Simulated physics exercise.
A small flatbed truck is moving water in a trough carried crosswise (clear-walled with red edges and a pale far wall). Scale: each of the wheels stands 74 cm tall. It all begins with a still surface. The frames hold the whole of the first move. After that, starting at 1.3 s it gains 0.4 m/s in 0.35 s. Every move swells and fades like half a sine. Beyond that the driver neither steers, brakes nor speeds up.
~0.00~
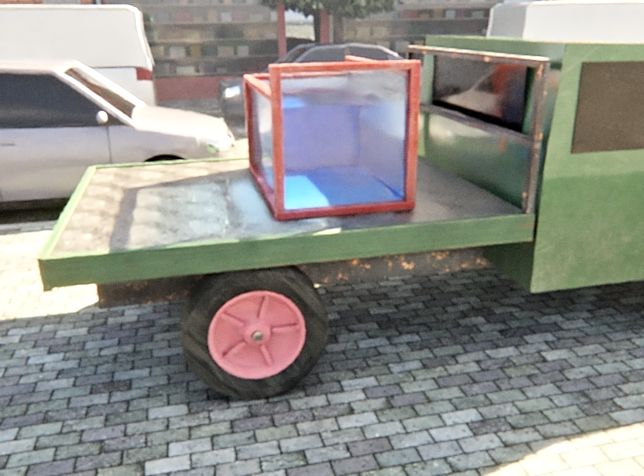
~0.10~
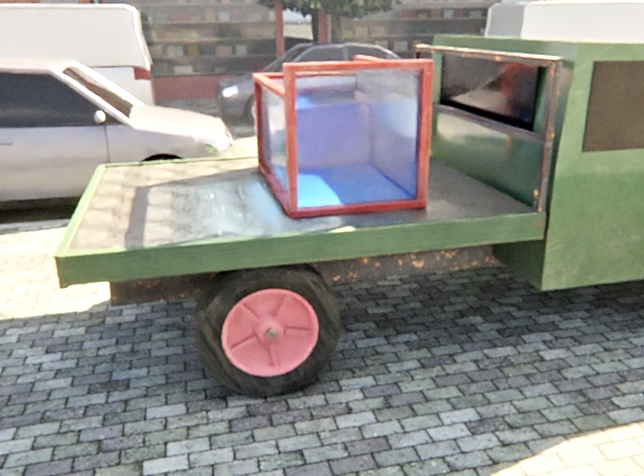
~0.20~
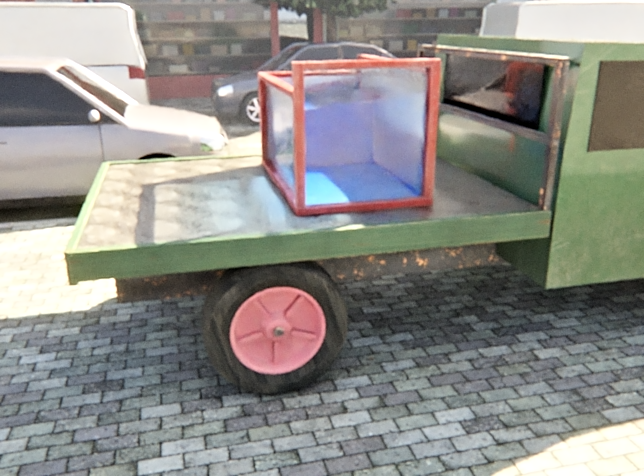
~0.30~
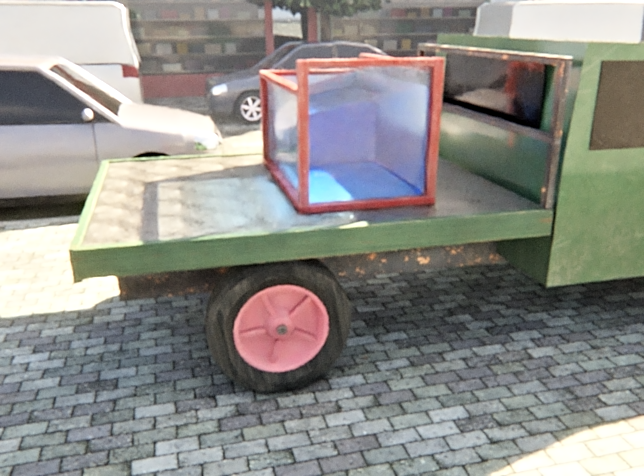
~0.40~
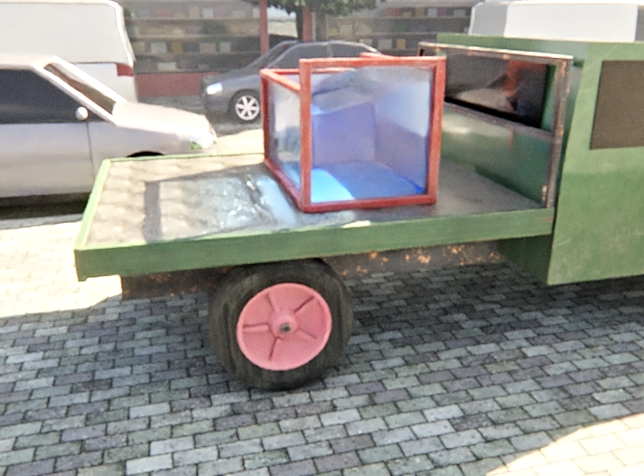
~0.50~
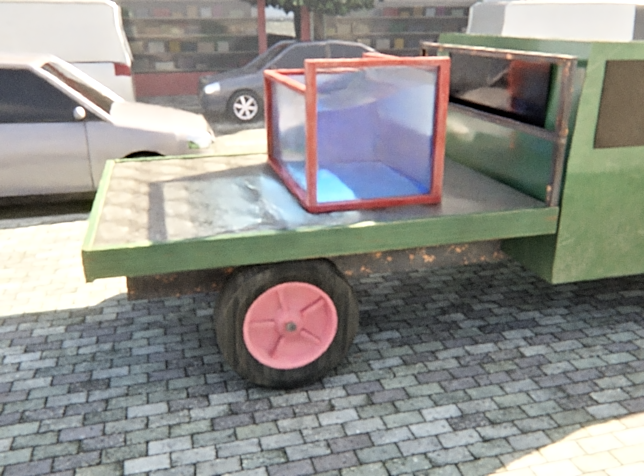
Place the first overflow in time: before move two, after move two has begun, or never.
Answer: After.
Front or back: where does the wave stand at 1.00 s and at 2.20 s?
At the back, then the front.
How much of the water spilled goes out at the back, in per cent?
Some 90 per cent of it.
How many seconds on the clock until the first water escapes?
Near 2.0 s.
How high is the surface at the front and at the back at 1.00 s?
Front 48 cm, back 56 cm.
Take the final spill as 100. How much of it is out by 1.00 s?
Some 0 per cent by then.
By 1.00 s it stands 56 cm high behind and 49 cm in front; all of it is still inside.
By 1.50 s it stands 51 cm high behind and 52 cm in front; all of it is still inside.
By 2.20 s it stands 44 cm high behind and 61 cm in front; 1 per cent has gone over the back.
By 4.64 s 2 per cent has gone over the back; the first of it left at about 2.00 s, and the second move began at 1.3 s.
